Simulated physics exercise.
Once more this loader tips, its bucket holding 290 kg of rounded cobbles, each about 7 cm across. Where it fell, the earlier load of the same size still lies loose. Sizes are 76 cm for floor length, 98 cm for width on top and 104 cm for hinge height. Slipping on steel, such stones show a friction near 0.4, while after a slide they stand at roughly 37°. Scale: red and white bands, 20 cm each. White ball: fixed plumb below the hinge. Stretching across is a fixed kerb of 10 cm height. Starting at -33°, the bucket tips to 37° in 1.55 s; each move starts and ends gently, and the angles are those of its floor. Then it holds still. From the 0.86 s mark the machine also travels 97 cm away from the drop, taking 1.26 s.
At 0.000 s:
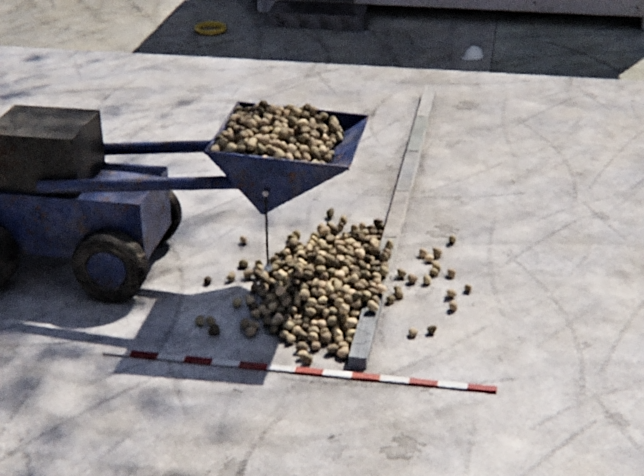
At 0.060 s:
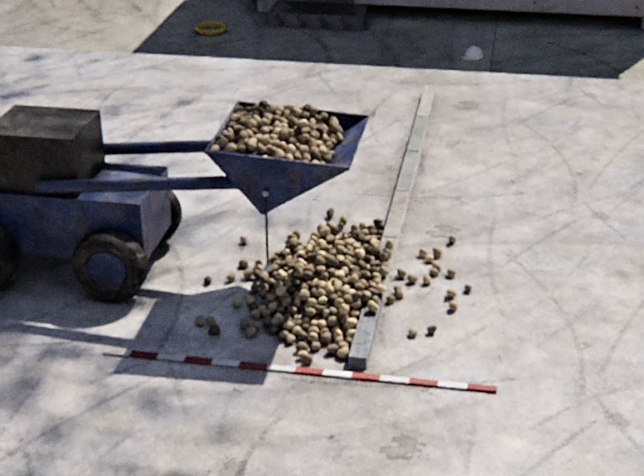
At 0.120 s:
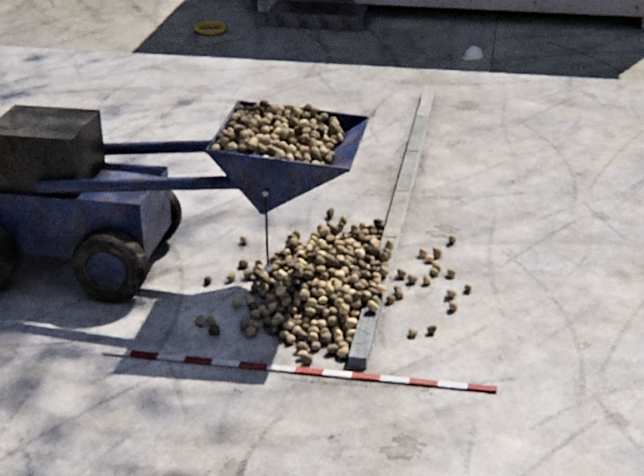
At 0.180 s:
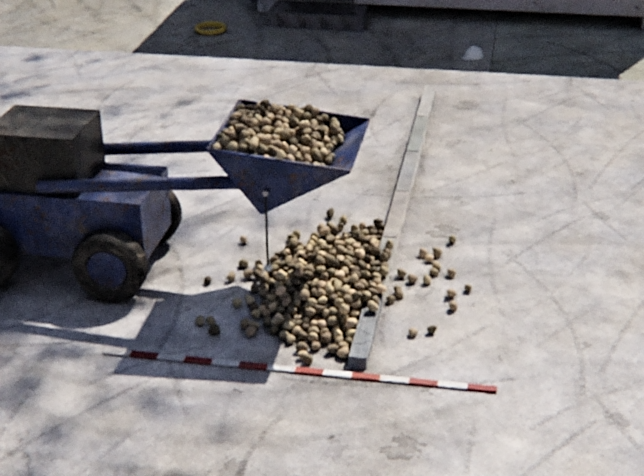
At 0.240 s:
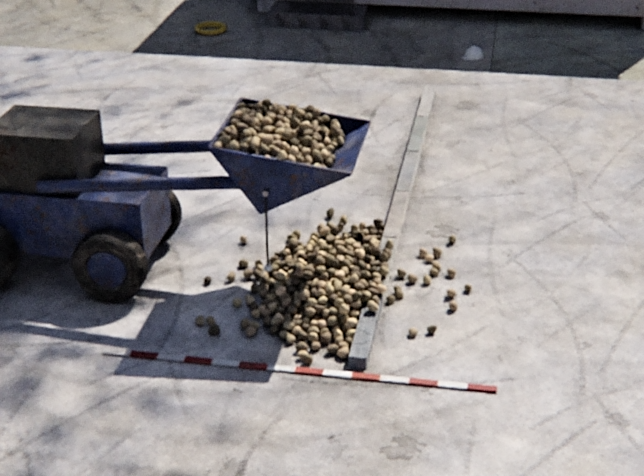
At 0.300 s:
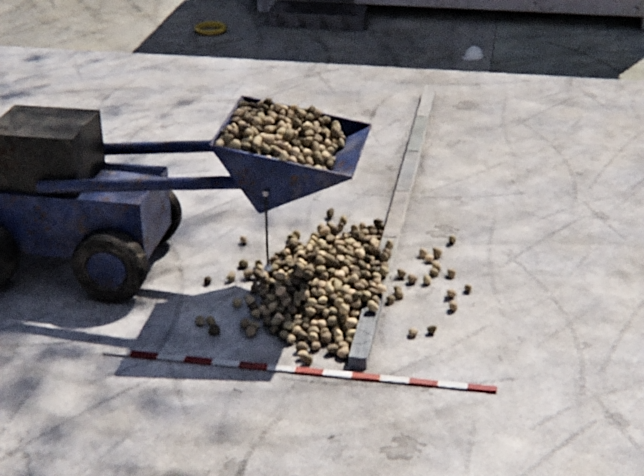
A blue loader slowly tilts its bucket of rounded stones slightly forward above a loose pile.
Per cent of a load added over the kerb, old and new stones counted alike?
Some 10 %.
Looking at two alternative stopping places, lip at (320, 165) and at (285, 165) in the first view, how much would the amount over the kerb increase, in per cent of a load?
0 % and 0 %.
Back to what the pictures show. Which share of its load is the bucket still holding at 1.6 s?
Some 10 percent, roughly.
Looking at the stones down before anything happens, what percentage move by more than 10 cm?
Close to 5 in a hundred of them.
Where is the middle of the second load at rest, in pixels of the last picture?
I'd say close to (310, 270).
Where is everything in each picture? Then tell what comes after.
In the first picture, the bucket is at -33°, its lip at (349, 168); the top of the load is at (286, 114). The earlier load is highest near (332, 261), 23 cm above ground level, 97 % on this side of the kerb, 4 % over the kerb.
In the second picture, the bucket is at -33°, its lip at (349, 169); the top of the load is at (286, 114); the stones move at 0.0 m/s on average.
The third picture shows lip at (350, 170), floor tilted -32°, highest stones at (281, 115); the stones move at 0.1 m/s on average.
The fourth picture shows lip at (350, 172), floor tilted -30°, highest stones at (267, 116); the stones move at 0.1 m/s on average.
In the fifth picture, the bucket is at -28°, its lip at (351, 175); the top of the load is at (252, 114); the stones move at 0.1 m/s on average.
The sixth picture shows lip at (352, 178), floor tilted -26°, highest stones at (254, 113); the stones move at 0.2 m/s on average.
After 1.2 s the floor is at 26°; in per cent of one load, 88 in the bucket, 108 on this side of the kerb, 4 over the kerb; the foremost stones are at (448, 280).
After 1.6 s the floor is at 37°; in per cent of one load, 9 in the bucket, 182 on this side of the kerb, 9 over the kerb; the foremost stones are at (448, 289).
After 2.6 s the floor is at 37°; in per cent of one load, 0 in the bucket, 187 on this side of the kerb, 13 over the kerb; the foremost stones are at (474, 293).
After 5.0 s the floor is at 37°; in per cent of one load, 0 in the bucket, 187 on this side of the kerb, 13 over the kerb; the foremost stones are at (474, 293). Net gain over the kerb, 10.
